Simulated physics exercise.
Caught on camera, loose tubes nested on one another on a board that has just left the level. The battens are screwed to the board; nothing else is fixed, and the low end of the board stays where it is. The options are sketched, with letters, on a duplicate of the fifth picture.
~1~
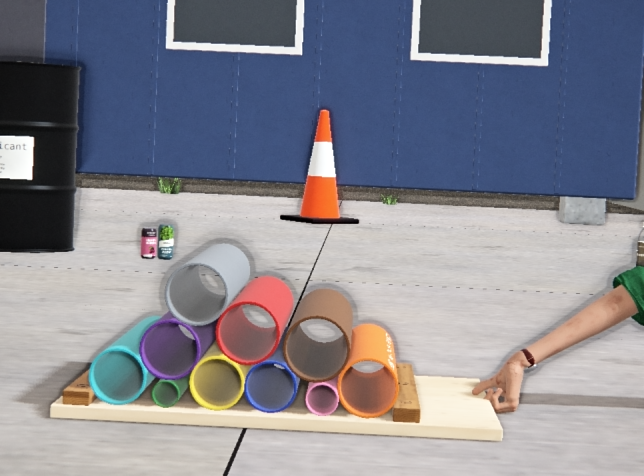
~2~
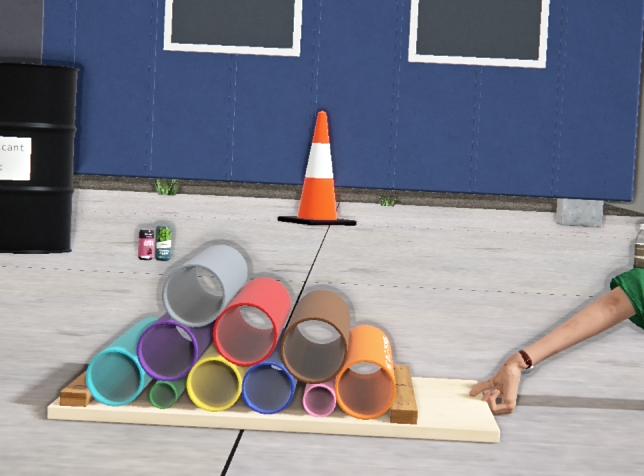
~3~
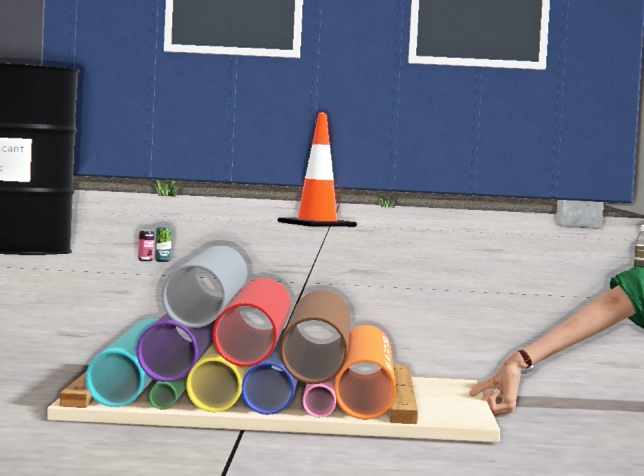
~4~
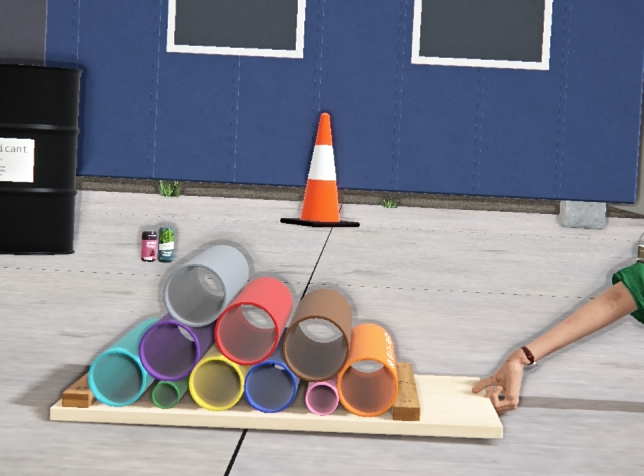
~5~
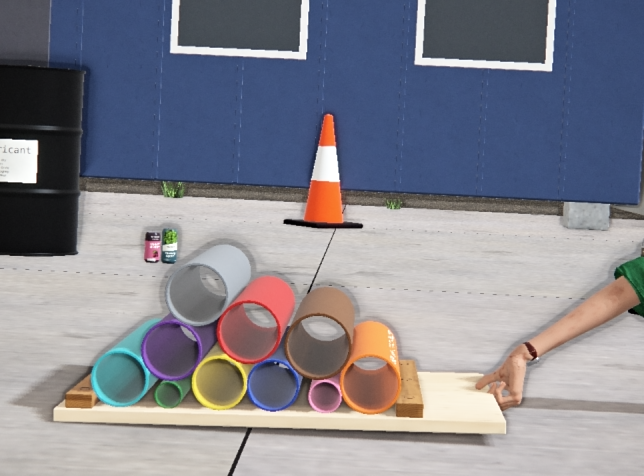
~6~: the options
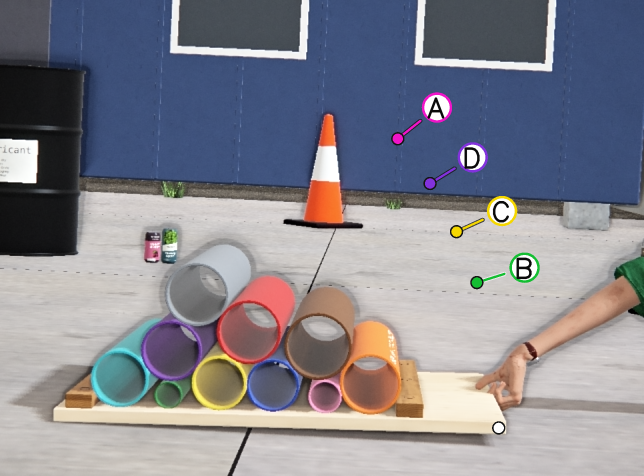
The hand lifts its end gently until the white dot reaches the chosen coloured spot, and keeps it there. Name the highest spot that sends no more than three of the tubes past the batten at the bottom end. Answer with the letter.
No higher than B.
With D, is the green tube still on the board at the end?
Yes, with D.
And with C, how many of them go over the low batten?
At C the number is four.
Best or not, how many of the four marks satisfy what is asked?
One of them.
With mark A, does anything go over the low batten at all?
Yes, at A.
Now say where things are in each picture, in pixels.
The first frame shows orange tube (368, 388); red tube (248, 333); purple tube (170, 350).
The second frame shows purple tube (167, 351); brown tube (314, 350).
The third frame shows board (282, 392); pink tube (319, 401); orange tube (365, 389); blue tube (268, 388).
The fourth frame shows board (284, 391); turquoise tube (117, 378); yellow tube (216, 384).
The fifth frame shows board (287, 389); turquoise tube (120, 379).
On the marked copy, A at (398, 139); B at (477, 283); C at (456, 232); D at (430, 184); the white dot at (498, 428).
With B. Early on, board at 14°.
Further on, board at 21°.
At the end, board at 21°, none over the low batten.
As for the rest, A five over the low batten; C four over the low batten (turquoise, red, purple, grey); D five over the low batten.
